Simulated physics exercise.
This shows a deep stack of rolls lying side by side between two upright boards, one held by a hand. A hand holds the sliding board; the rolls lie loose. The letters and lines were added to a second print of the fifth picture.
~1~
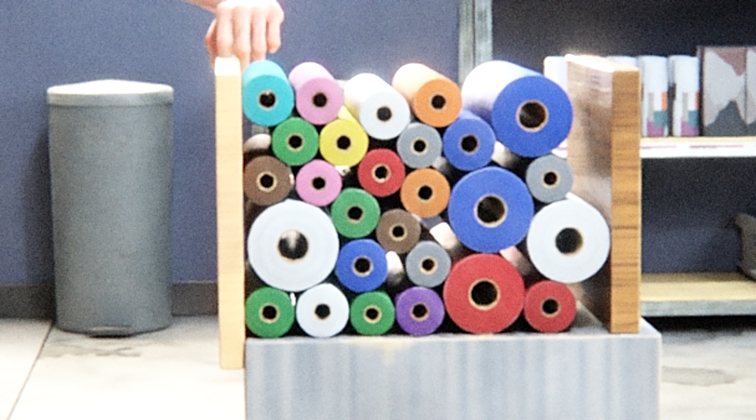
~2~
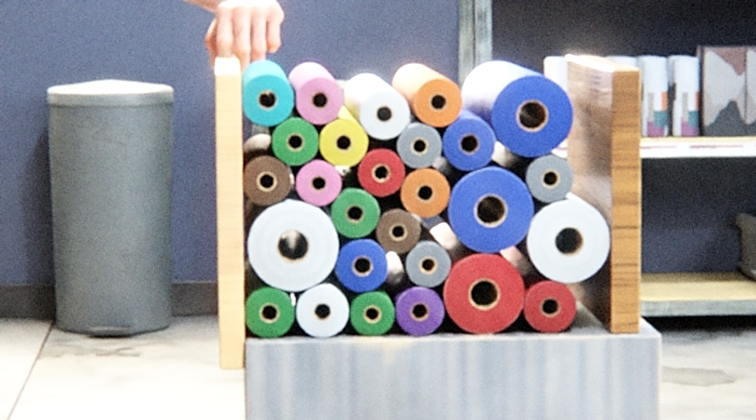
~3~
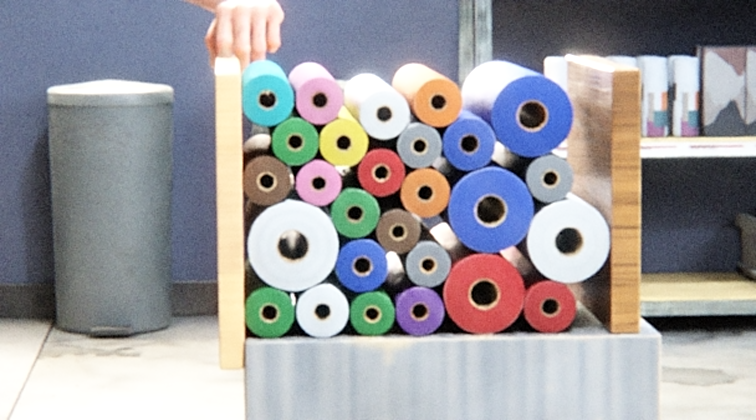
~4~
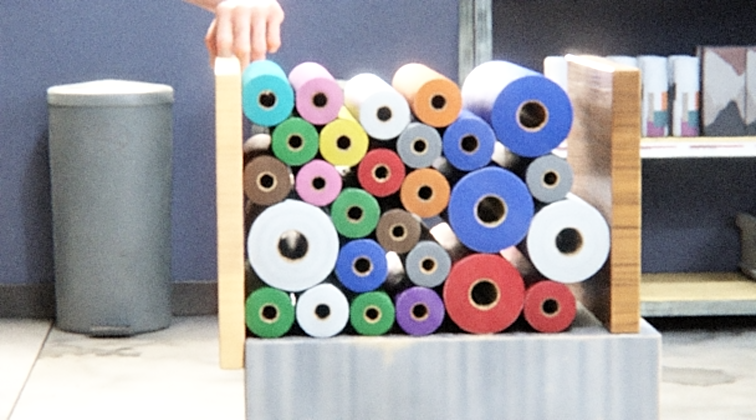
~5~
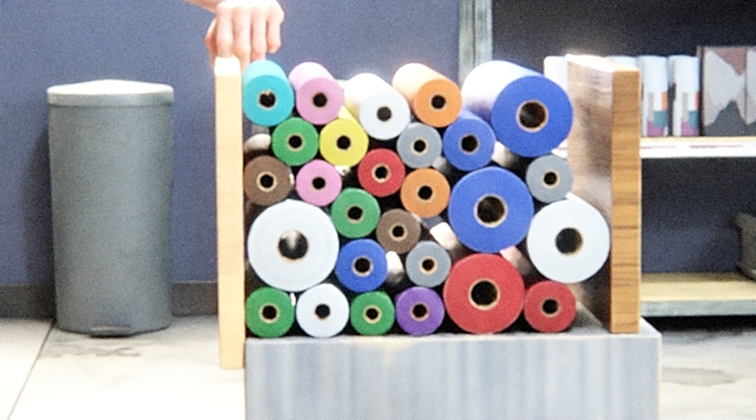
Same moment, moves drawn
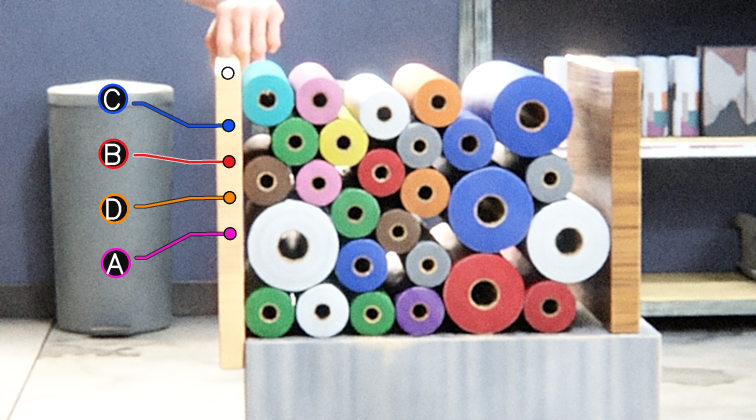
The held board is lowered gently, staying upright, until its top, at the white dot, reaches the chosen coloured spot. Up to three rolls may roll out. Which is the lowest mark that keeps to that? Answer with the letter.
Stop at D.
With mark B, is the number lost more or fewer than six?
At B, fewer than six.
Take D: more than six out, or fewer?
Fewer than six.
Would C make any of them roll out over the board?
No, at C.
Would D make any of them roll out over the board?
Yes, at D.
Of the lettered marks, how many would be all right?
Three of the four.
On the marked copy, A at (230, 233); B at (229, 162); C at (229, 126); D at (230, 198); the white dot at (228, 73).
Following D. Soon after the start, top of the board (241, 134).
Later, top of the board (241, 197).
In the end, top of the board (241, 197), one out over the board.
As for the rest, A four out over the board; B none out over the board; C none out over the board.
